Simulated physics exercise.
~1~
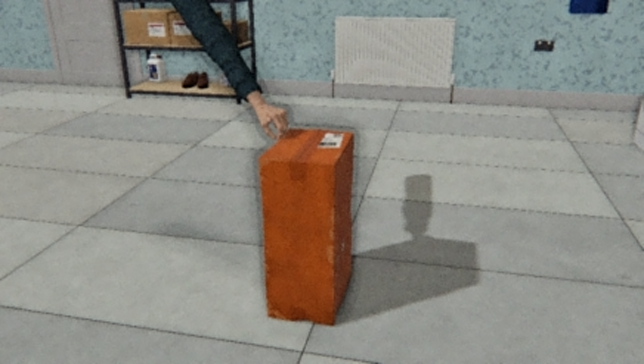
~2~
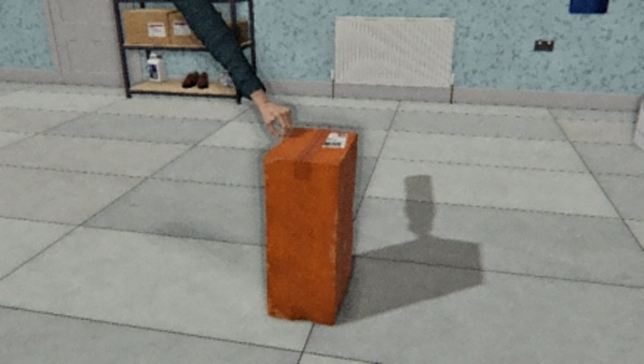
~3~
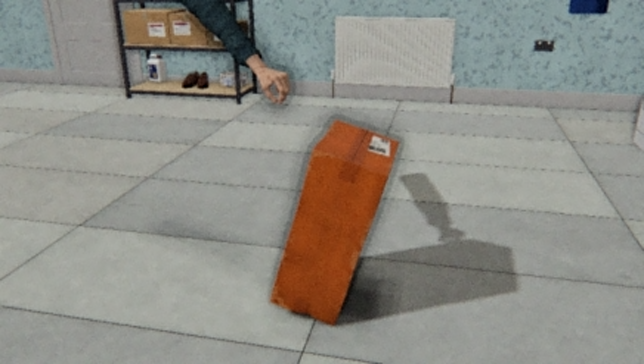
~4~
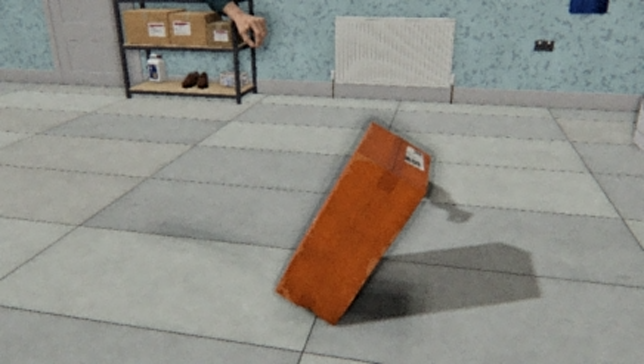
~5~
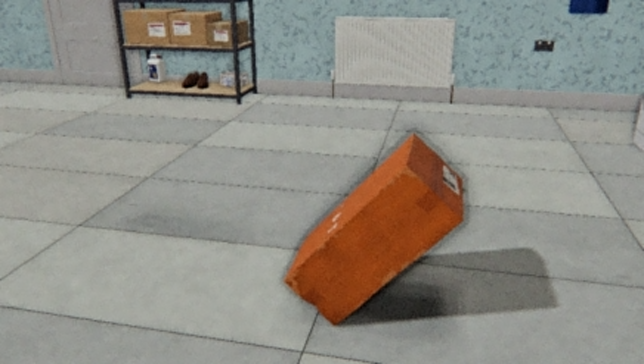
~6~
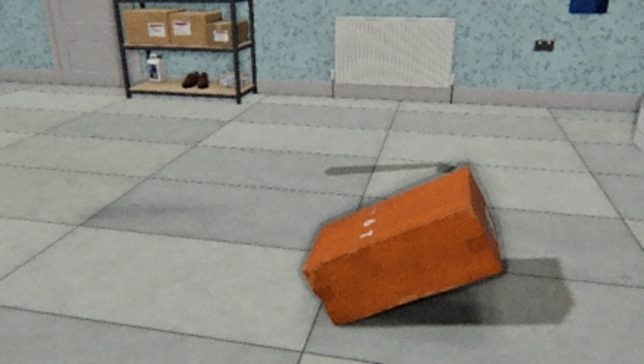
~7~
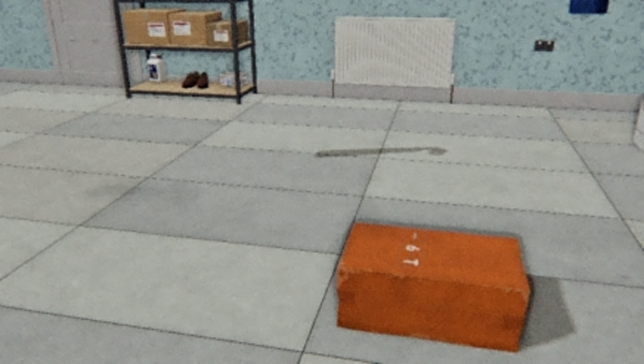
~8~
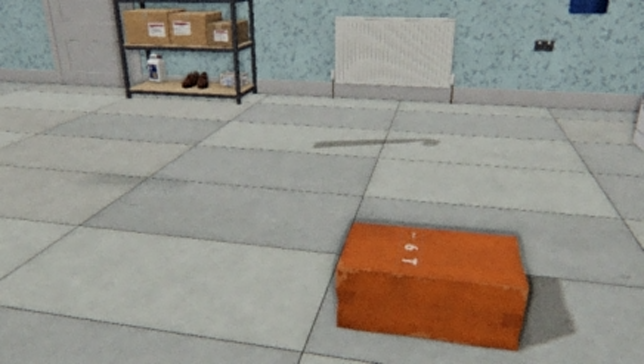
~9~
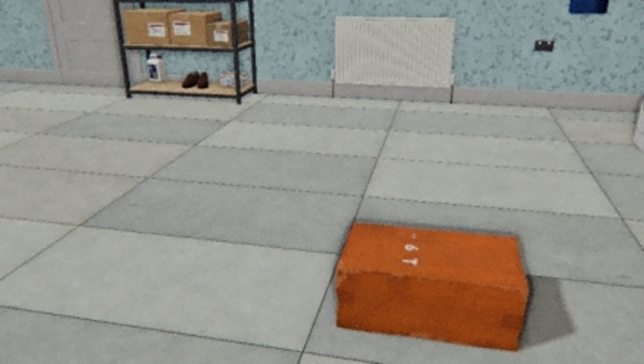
Tall orange parcel tipping to the right after a hand pushes its top and withdraws, toppling over and settling on its side.
